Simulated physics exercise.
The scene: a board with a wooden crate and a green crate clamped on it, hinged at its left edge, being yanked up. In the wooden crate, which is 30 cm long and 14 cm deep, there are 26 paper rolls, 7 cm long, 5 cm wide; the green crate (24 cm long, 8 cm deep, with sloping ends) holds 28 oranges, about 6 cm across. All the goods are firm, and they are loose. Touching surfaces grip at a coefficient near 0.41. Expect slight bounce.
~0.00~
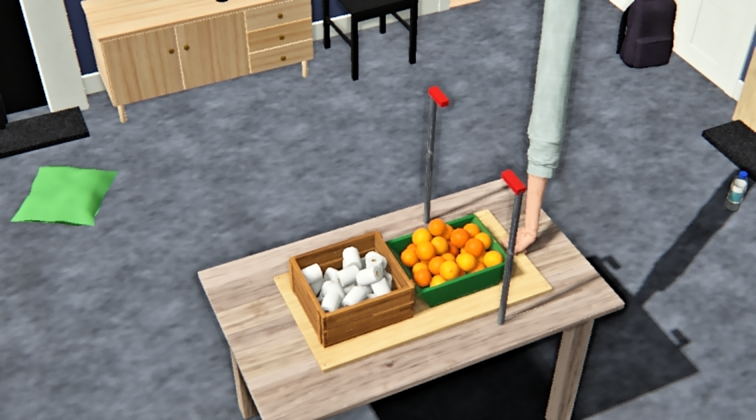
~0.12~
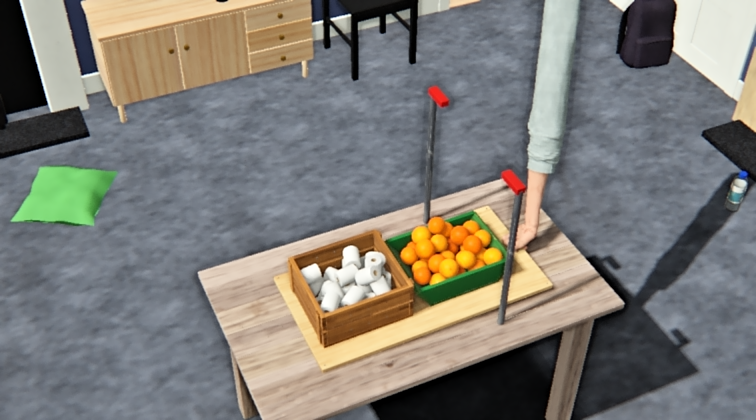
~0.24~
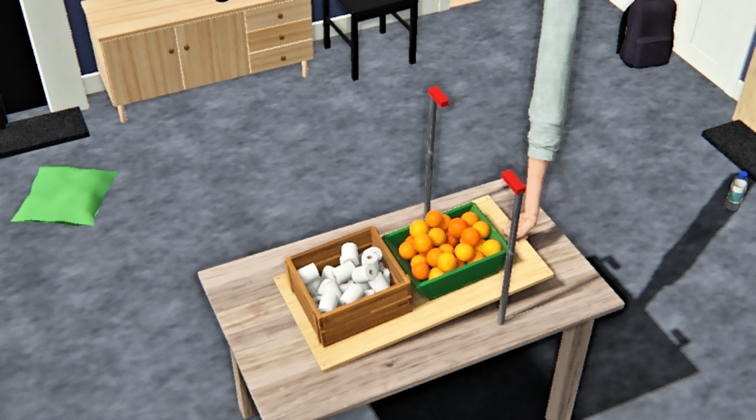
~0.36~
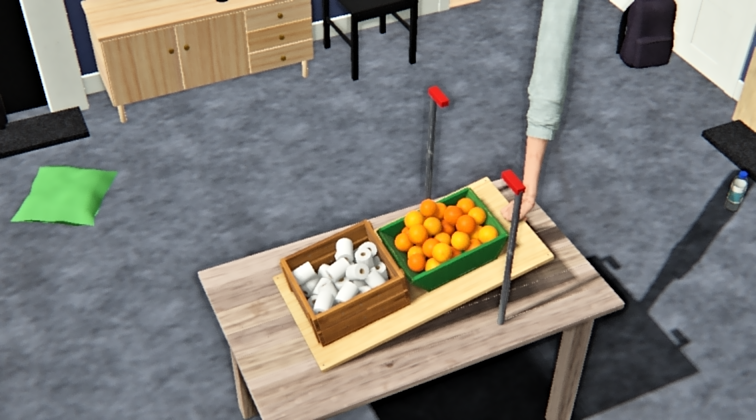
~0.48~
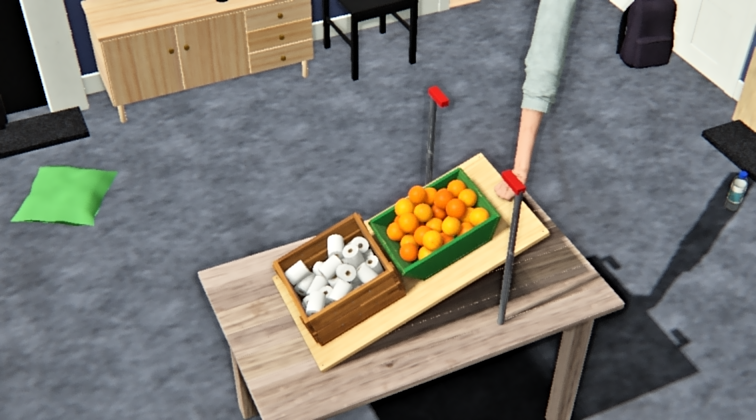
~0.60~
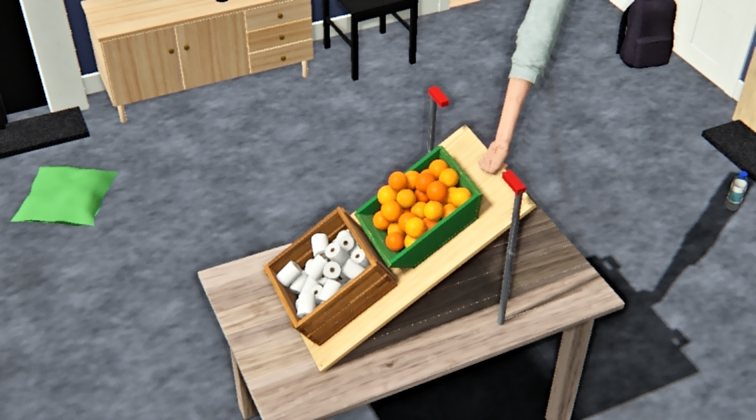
A board on a wooden table, carrying a wooden crate of white rolls and a green crate of oranges, tilts up steeply as a hand raises its right end, both crates leaning with it toward the left.
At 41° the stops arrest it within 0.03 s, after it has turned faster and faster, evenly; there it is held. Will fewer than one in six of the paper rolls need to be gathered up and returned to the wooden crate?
Yes - the tally of escapes does not reach a sixth.
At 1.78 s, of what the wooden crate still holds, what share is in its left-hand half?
80 per cent, about.
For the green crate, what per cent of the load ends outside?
Loss for the green crate - 55 per cent.
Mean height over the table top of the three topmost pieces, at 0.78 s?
Around 56 cm high.
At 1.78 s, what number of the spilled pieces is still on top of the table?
I'd guess near 5.
After 0.68 s, the lift is arrested.
After 0.78 s, tilt 41°; wooden crate 26 in, 0 out and green crate 28 in, 0 out.
After 0.92 s, tilt 41°; wooden crate 26 in, 0 out and green crate 22 in, 6 out.
After 1.18 s, tilt 41°; wooden crate 25 in, 1 out and green crate 12 in, 16 out.
When it is over (at 1.78 s), wooden crate 25 in, 1 out and green crate 12 in, 16 out. Asked share, 1 of 26, 4 per cent.
